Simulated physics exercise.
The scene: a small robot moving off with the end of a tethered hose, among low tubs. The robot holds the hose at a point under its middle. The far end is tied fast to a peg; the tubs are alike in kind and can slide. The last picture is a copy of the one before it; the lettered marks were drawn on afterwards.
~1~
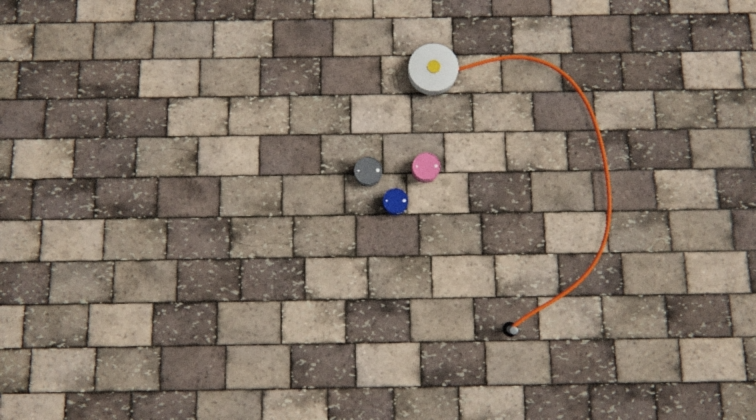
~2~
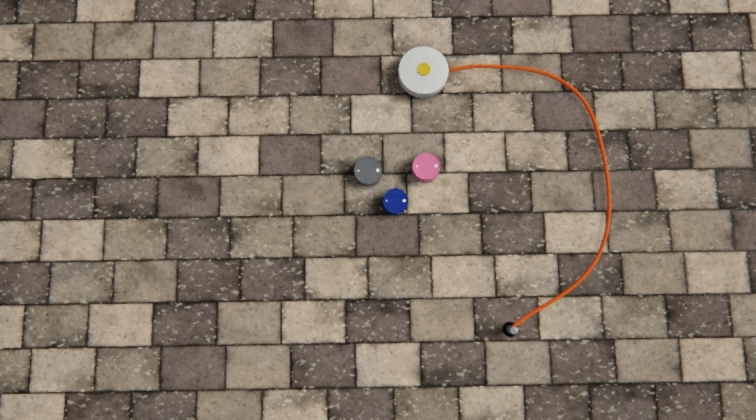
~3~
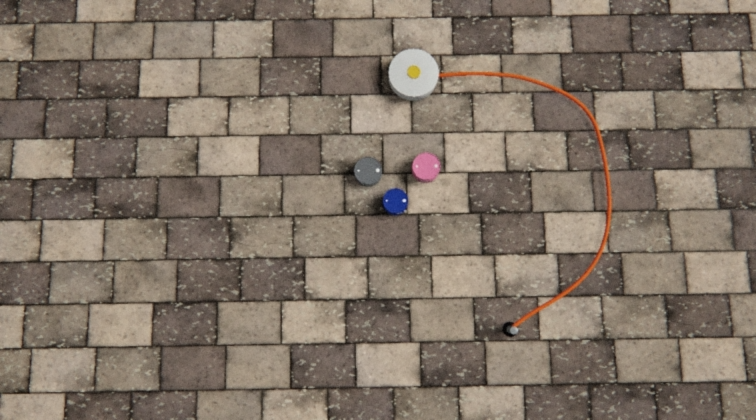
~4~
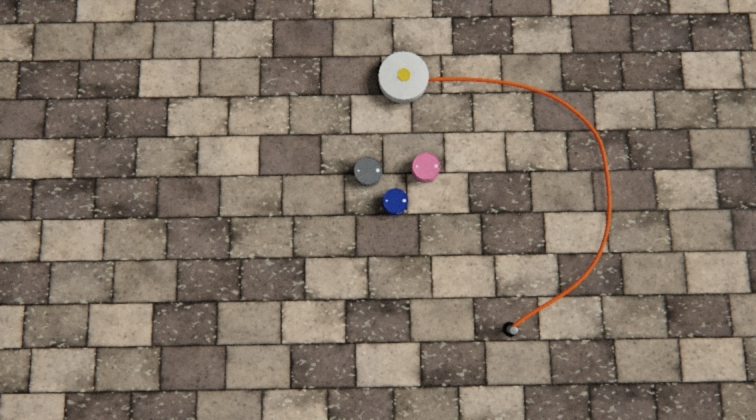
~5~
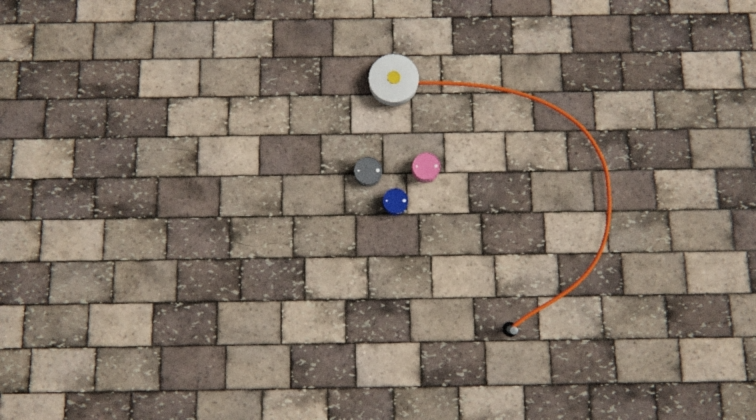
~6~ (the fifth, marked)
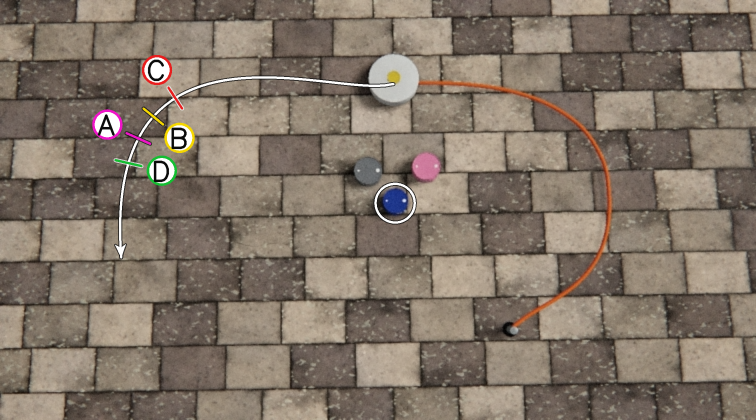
The clip opens on a paved surface with a round white robot near the top, an orange hose curving from it down to a small dark peg, and grey, pink and blue tubs clustered below. The robot slides slowly left and slightly downward, drawing the hose's upper stretch along, while the tubs stay still.
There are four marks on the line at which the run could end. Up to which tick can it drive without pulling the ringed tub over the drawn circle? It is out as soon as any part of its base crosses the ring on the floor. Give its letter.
At B, and not beyond.
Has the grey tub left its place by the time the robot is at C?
No.
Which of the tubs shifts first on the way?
The pink one.
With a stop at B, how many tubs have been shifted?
One.
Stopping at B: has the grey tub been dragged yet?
No.
On the copy, A at (138, 138); B at (153, 117); C at (175, 98); D at (128, 163); the ring at (395, 203); the route from (393, 84) via (194, 89) to (121, 258).
On B. First, robot (306, 77); blue tub (395, 202).
Then, robot (216, 78); blue tub (395, 202).
Finally, robot (150, 114); blue tub (395, 202); pink tub (411, 182); the blue tub is still in its ring.
By contrast, A drags the ringed tub to (385, 213); C is safe but short; D drags the ringed tub to (382, 217).
